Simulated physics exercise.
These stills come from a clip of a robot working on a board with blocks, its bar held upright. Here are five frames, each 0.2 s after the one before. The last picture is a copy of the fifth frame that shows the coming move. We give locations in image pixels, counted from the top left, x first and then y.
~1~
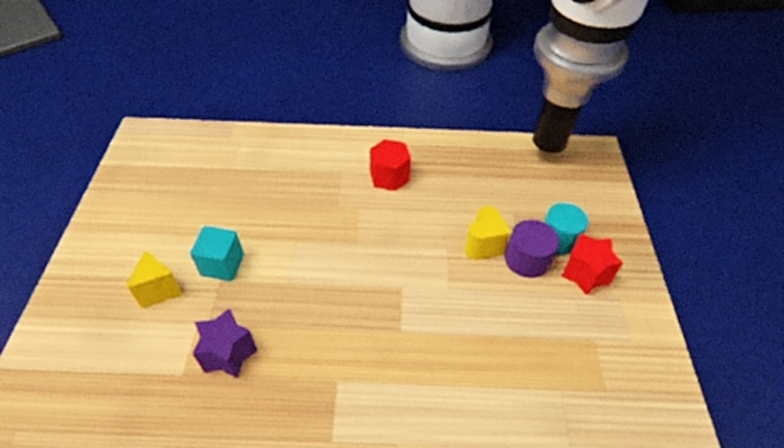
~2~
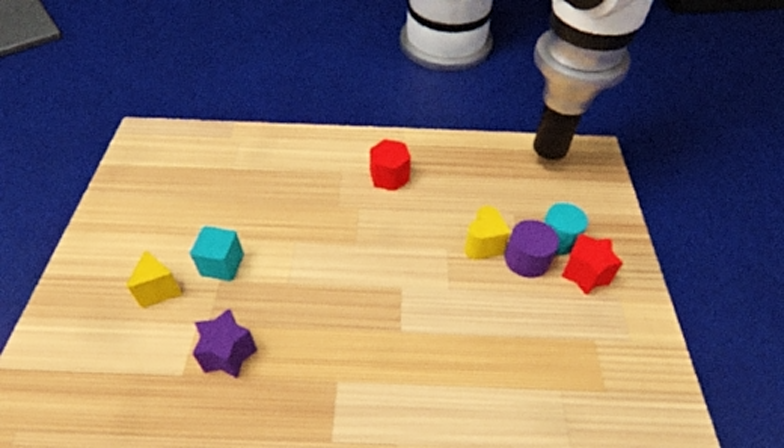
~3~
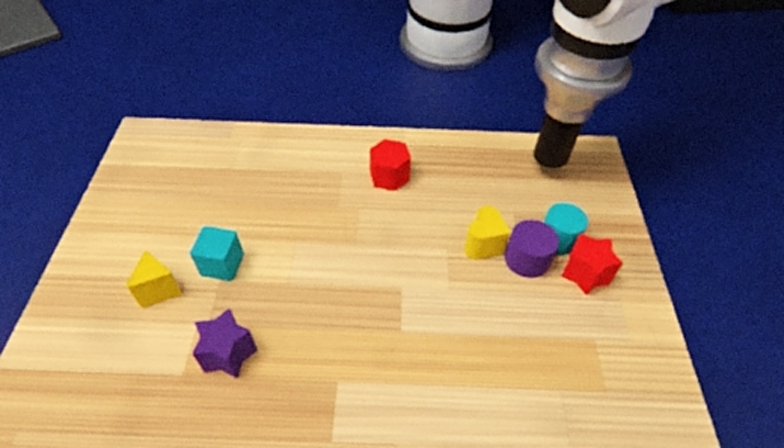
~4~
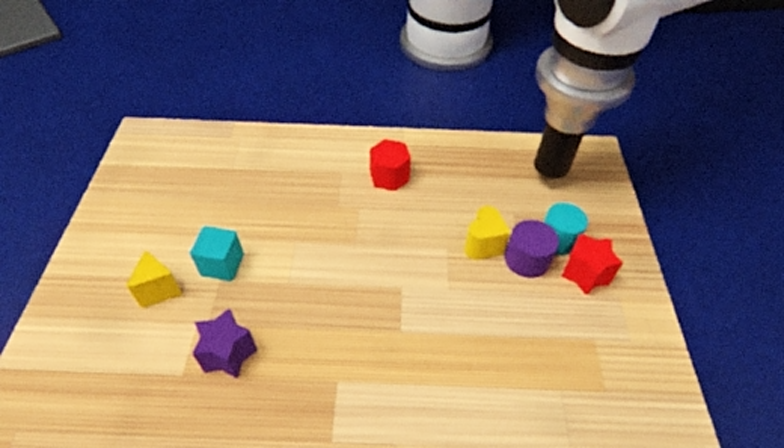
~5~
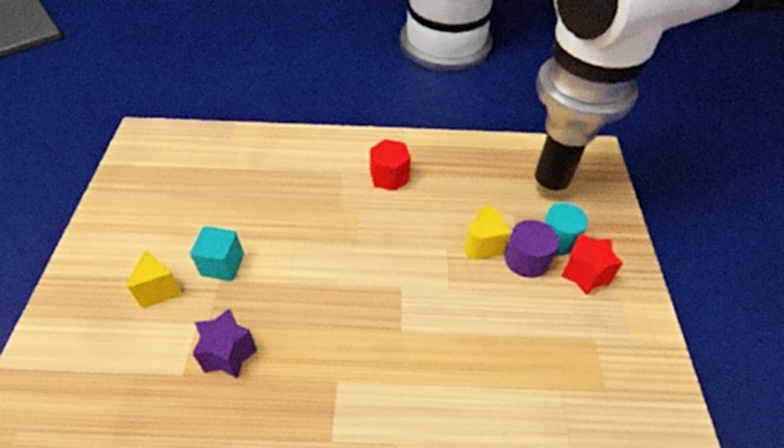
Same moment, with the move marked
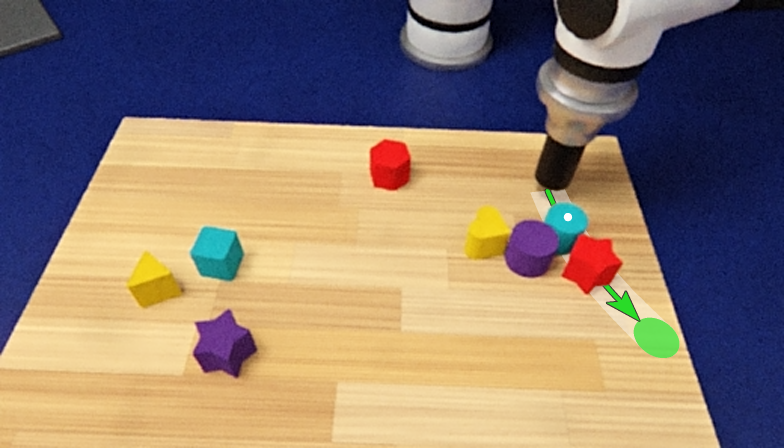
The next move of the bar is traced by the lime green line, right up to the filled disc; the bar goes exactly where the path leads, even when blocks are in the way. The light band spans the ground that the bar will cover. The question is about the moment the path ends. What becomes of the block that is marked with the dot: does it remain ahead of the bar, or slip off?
By then it is beside or behind the bar.
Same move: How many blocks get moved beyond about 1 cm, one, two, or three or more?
Here I'd predict at least three blocks moving more than 1 cm.
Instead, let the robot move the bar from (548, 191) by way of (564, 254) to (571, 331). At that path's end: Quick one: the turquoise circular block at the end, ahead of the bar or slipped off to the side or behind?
The bar still pushes it.
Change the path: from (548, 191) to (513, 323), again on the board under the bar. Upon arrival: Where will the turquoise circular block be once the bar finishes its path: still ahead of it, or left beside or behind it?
That block drops off.
The line goes from (548, 191) through (586, 260) to (656, 337); the dot is on the turquoise circular block.
The first path, step by step. One third of the way, bar (577, 224); purple circular block (529, 246); turquoise circular block (574, 245); red star block (607, 272), turned 45° anticlockwise.
Two thirds of the way, bar (614, 274); purple circular block (529, 247); turquoise circular block (573, 266); red star block (618, 298), turned 65° anticlockwise.
At the end, bar (666, 326); yellow heart-shaped block unmoved; purple circular block (529, 247); turquoise circular block (573, 266); red star block (630, 324), turned 15° anticlockwise.
